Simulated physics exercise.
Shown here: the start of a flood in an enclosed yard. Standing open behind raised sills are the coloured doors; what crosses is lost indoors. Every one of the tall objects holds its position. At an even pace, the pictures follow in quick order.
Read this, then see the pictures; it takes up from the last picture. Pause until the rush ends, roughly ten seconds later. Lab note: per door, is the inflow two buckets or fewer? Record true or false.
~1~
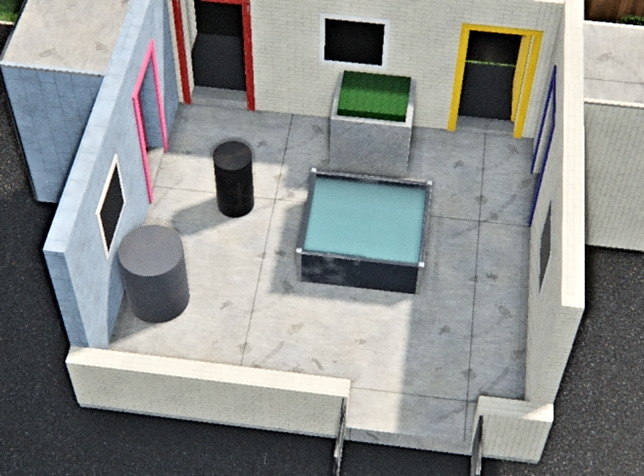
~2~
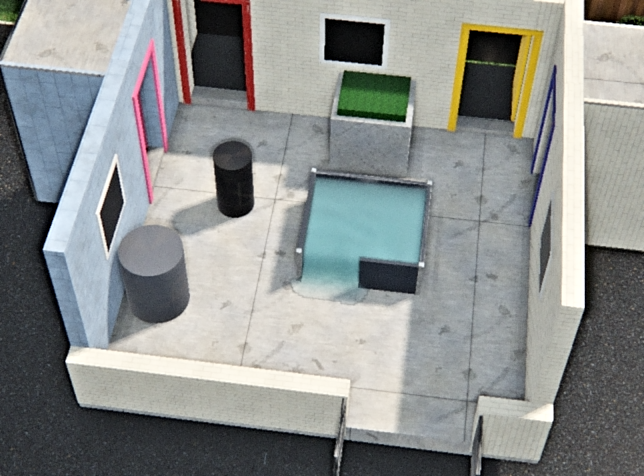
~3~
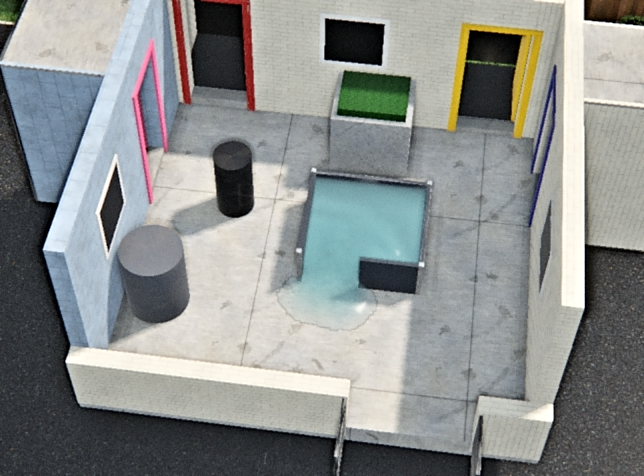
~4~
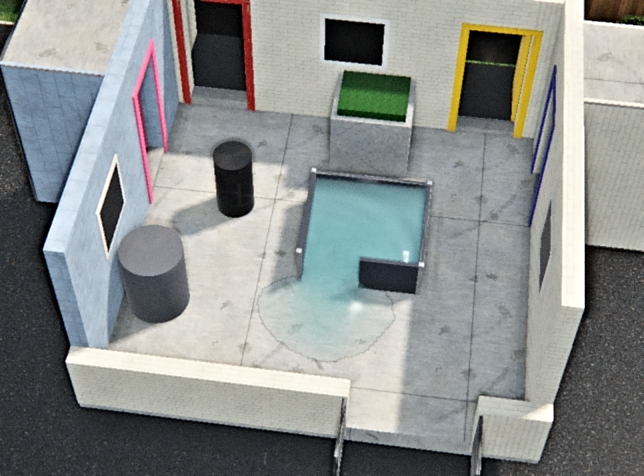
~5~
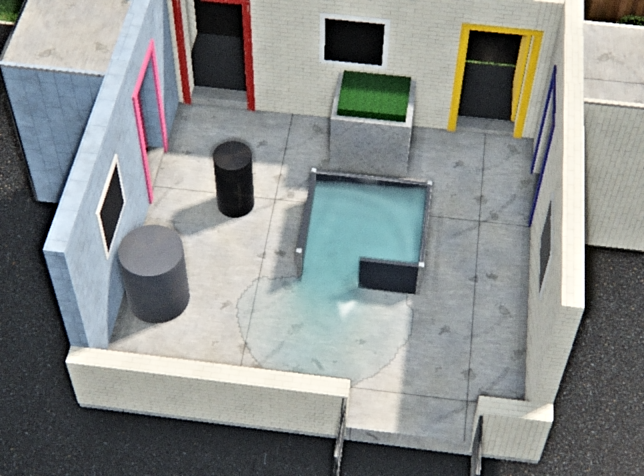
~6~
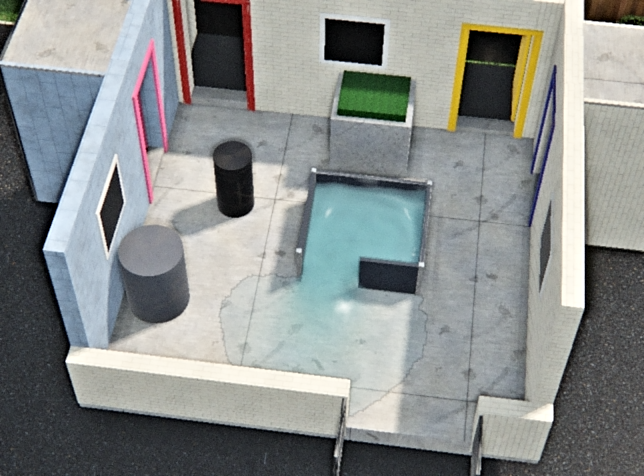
Yellow door true; blue door true; red door true; pink door true.
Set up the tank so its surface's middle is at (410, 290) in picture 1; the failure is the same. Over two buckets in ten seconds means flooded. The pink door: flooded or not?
Briefly, pink door remains below.
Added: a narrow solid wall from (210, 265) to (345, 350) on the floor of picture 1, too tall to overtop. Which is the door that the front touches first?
Answer: The pink door.
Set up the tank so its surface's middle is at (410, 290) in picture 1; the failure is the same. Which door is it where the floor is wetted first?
That would be the pink-painted one.
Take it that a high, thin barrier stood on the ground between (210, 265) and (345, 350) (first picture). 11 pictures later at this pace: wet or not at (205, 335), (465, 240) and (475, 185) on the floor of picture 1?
Taking the points in order, they are high and dry, high and dry and high and dry.
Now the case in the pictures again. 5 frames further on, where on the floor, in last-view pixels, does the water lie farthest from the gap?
Somewhere around (140, 385).
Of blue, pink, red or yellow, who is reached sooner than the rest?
That would be the pink-painted one.
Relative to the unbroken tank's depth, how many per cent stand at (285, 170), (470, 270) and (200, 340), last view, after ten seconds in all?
The three come to near 4, 4 and 10 per cent respectively.
A moment on, water covers 25 % of the floor; the yellow door not reached, the blue door not reached, the red door not reached, the pink door not reached.
Next, water covers 25 % of the floor; the yellow door not reached, the blue door not reached, the red door not reached, the pink door not reached.
Then, water covers 35 % of the floor; the yellow door not reached, the blue door not reached, the red door not reached, the pink door wet at the sill, nothing in.
Later, water covers 55 % of the floor; the yellow door not reached, the blue door not reached, the red door wet at the sill, nothing in, the pink door wet at the sill, nothing in.
In the end, water covers 80 % of the floor; the yellow door not reached, the blue door not reached, the red door wet at the sill, nothing in, the pink door wet at the sill, nothing in.
